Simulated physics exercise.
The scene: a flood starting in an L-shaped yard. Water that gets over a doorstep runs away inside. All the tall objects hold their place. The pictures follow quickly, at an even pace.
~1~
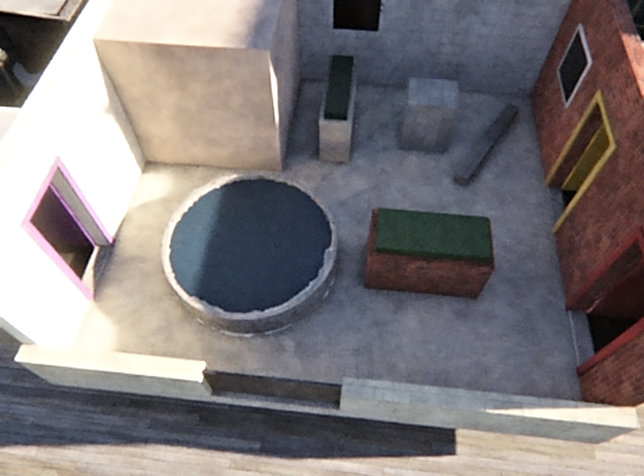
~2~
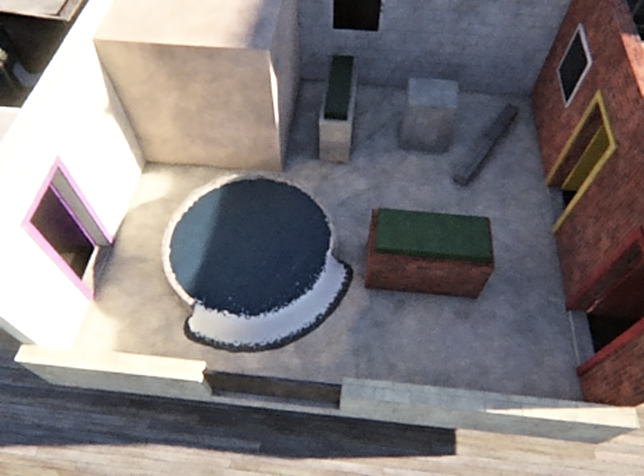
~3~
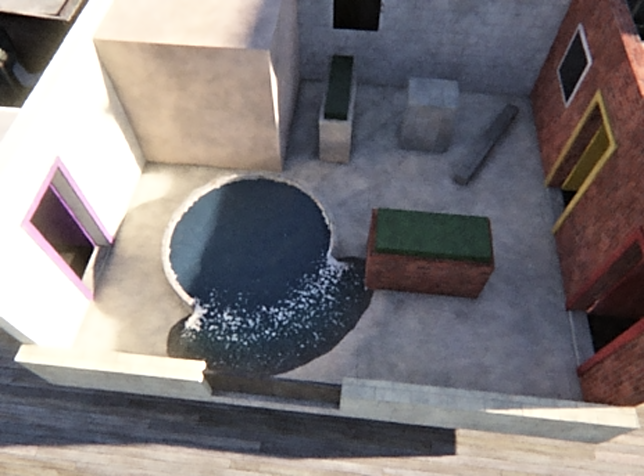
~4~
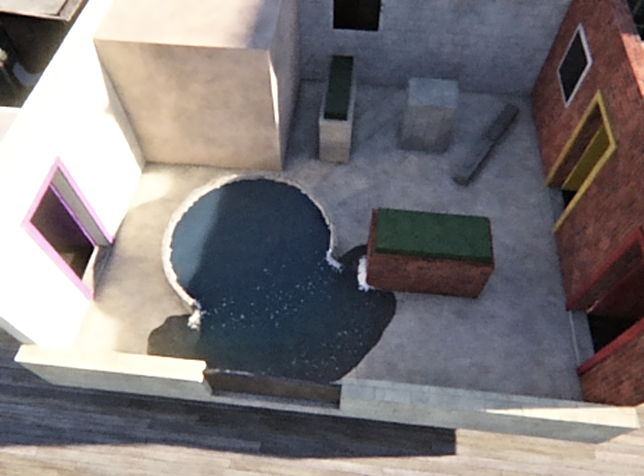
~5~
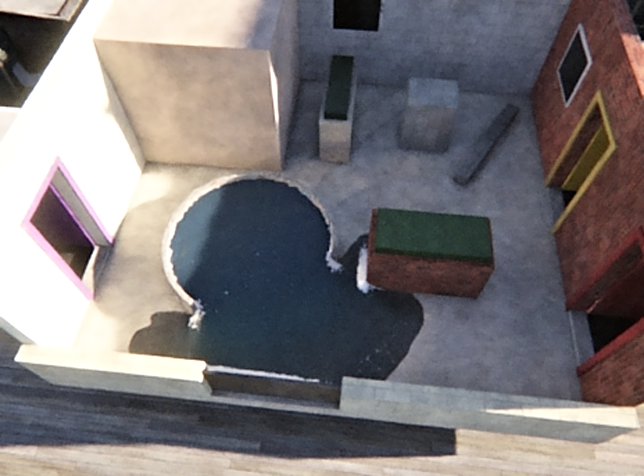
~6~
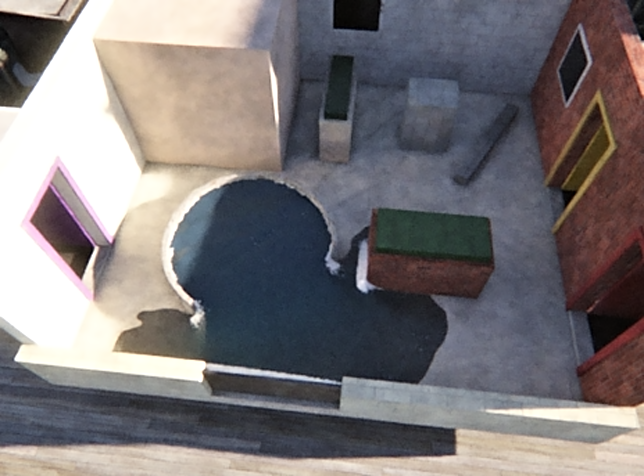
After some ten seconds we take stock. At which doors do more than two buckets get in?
One by one: The purple door floods; the red door floods; the yellow door holds within the limit.
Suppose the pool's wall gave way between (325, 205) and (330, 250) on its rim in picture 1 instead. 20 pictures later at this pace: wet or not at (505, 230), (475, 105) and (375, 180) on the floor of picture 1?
In turn: Wet, awash, flooded.
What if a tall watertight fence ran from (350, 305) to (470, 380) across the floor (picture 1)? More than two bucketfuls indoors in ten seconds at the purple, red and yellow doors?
The purple door lets more in; the red door floods; the yellow door stays under.
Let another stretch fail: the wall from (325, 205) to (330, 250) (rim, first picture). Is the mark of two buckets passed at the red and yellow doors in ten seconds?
In short: Red door holds; yellow door lets more in.
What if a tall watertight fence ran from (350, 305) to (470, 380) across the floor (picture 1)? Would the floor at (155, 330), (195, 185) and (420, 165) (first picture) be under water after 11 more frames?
In that order: Wet, dry, not flooded.
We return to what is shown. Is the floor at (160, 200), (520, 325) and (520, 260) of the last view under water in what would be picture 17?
As listed: Free of water, under water, not flooded.
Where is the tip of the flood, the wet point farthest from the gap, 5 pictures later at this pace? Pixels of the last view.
I would point to (550, 415).
A moment on, water covers 30 % of the floor; the purple door not reached, the red door not reached, the yellow door not reached.
Next, water covers 35 % of the floor; the purple door wet at the sill, nothing in, the red door wet at the sill, nothing in, the yellow door not reached.
Then, water covers 45 % of the floor; the purple door under two buckets in, the red door far over two buckets in, the yellow door wet at the sill, nothing in.
Later, water covers 75 % of the floor; the purple door over two buckets in, the red door far over two buckets in, the yellow door wet at the sill, nothing in.
In the end, water covers 95 % of the floor; the purple door over two buckets in, the red door far over two buckets in, the yellow door under two buckets in.
